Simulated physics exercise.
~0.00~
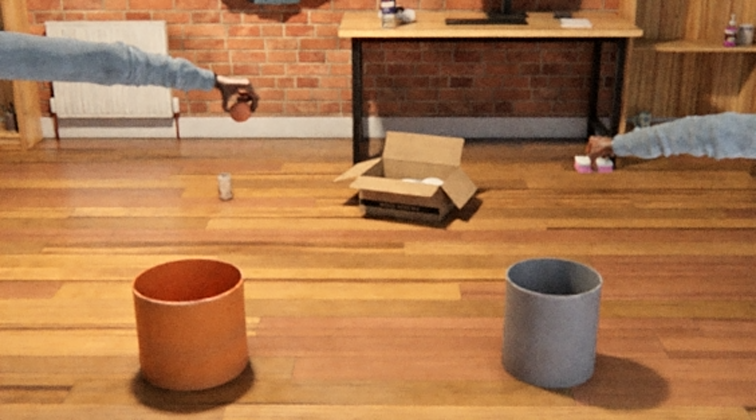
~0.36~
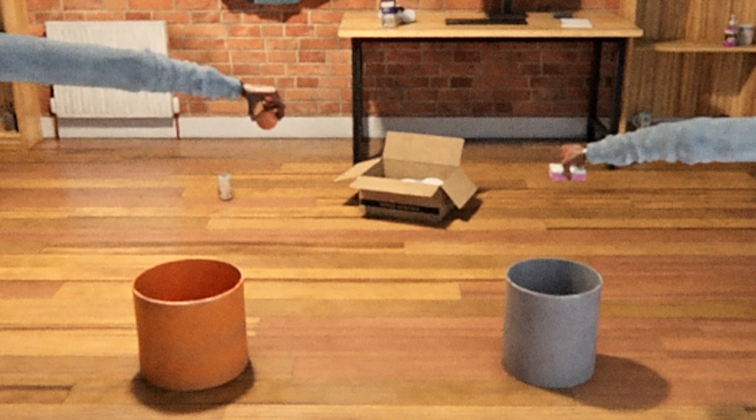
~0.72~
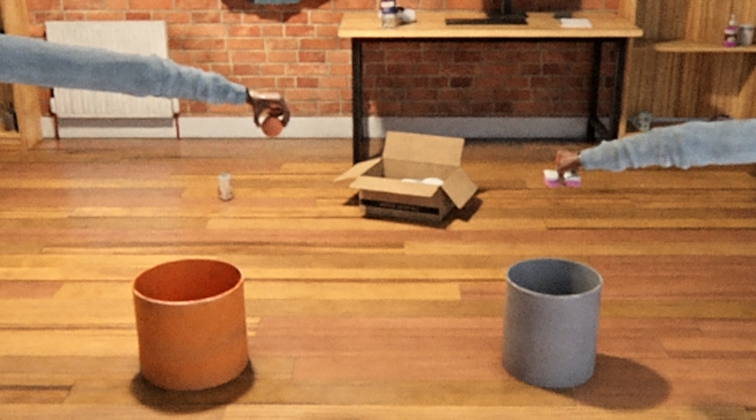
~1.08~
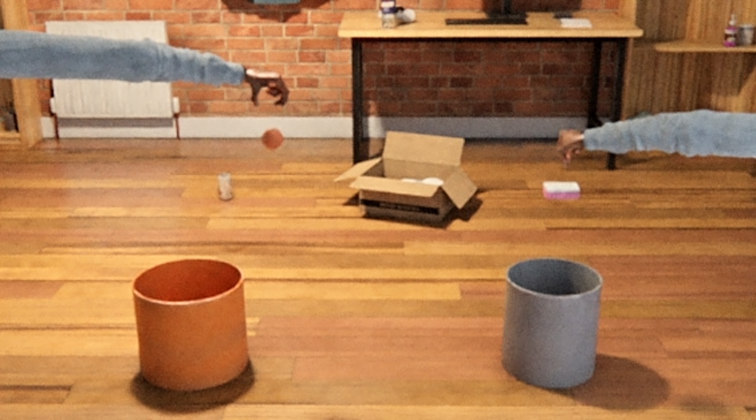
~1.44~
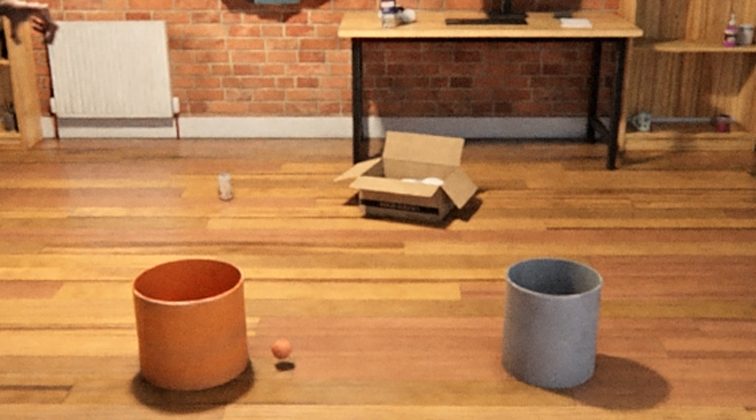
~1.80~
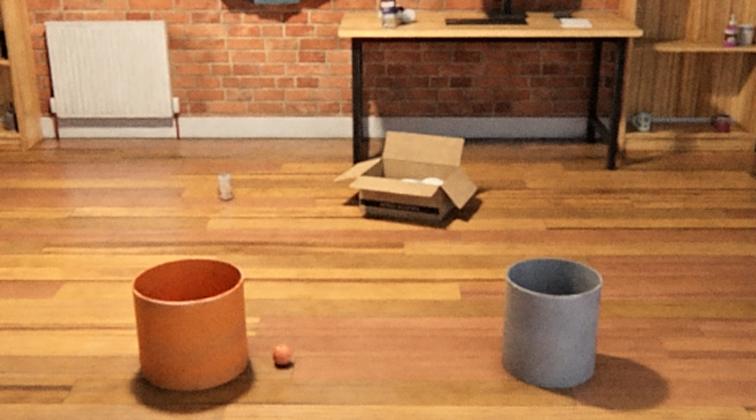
In a brick-walled room, two hands drop a tomato beside the orange bucket and a sponge into the gray bin.
